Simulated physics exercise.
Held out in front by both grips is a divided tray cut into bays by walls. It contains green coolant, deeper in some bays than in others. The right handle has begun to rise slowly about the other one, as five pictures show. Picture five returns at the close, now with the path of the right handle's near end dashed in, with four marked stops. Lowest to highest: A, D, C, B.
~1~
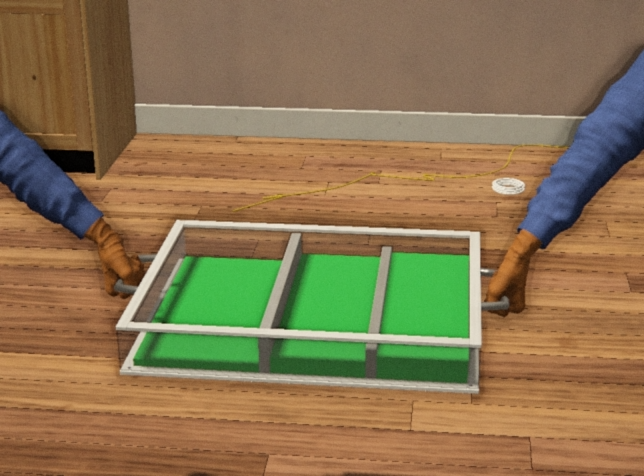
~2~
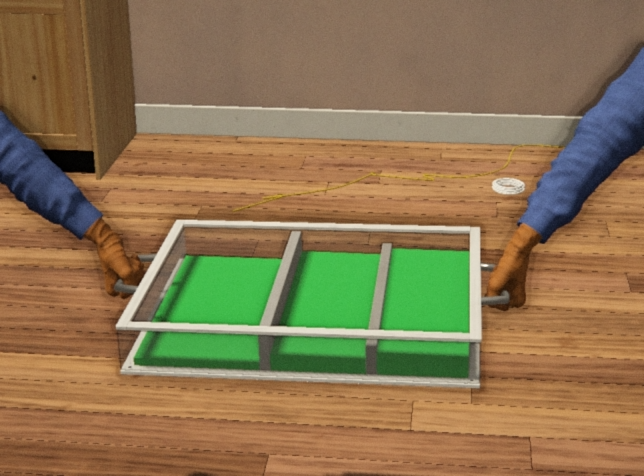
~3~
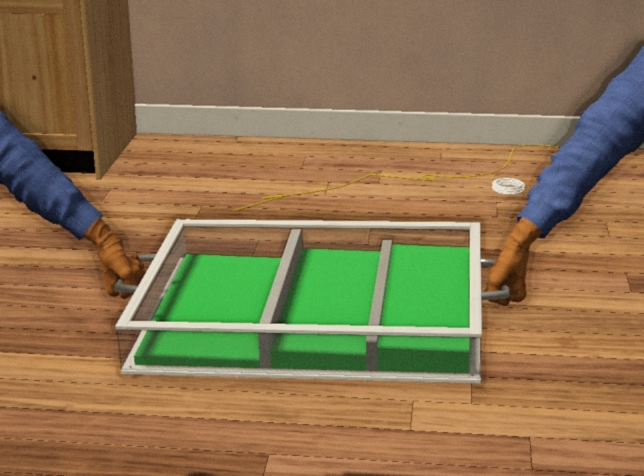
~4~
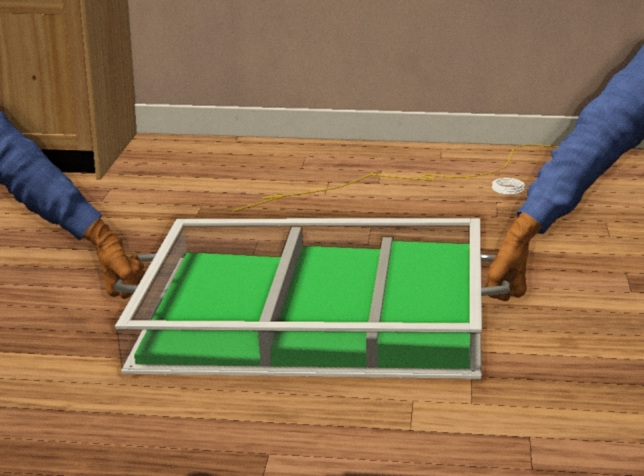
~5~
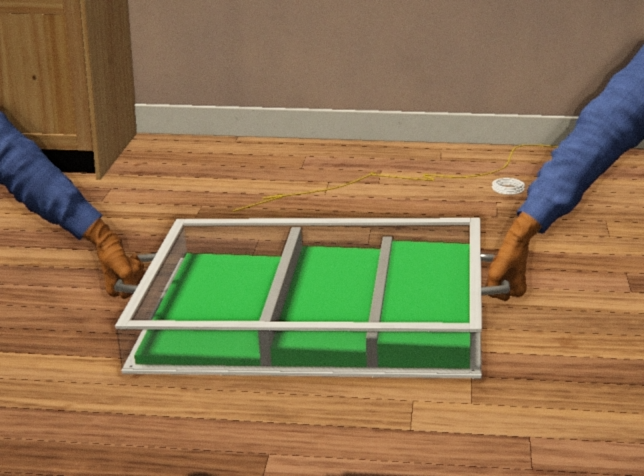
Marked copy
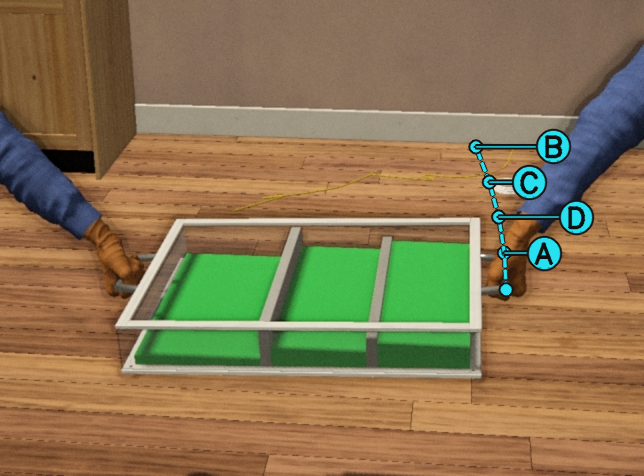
Two gloved hands slightly raise the right side of a divided tray holding green coolant.
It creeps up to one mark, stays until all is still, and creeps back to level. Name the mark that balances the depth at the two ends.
The answer is stop B.
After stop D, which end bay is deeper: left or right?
The right one.
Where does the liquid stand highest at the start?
That is the right bay.
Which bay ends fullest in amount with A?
It is the right one.
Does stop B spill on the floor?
No, all stays in.
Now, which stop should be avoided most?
A.
In cyan, A at (504, 253); B at (475, 146); C at (489, 182); D at (498, 217).
For stop A, the right end bay stands much deeper than the other; nothing spills.
For stop B, the two end bays stand about equally deep; nothing spills.
For stop C, the right end bay stands much deeper than the other; nothing spills.
For stop D, the right end bay stands much deeper than the other; nothing spills.
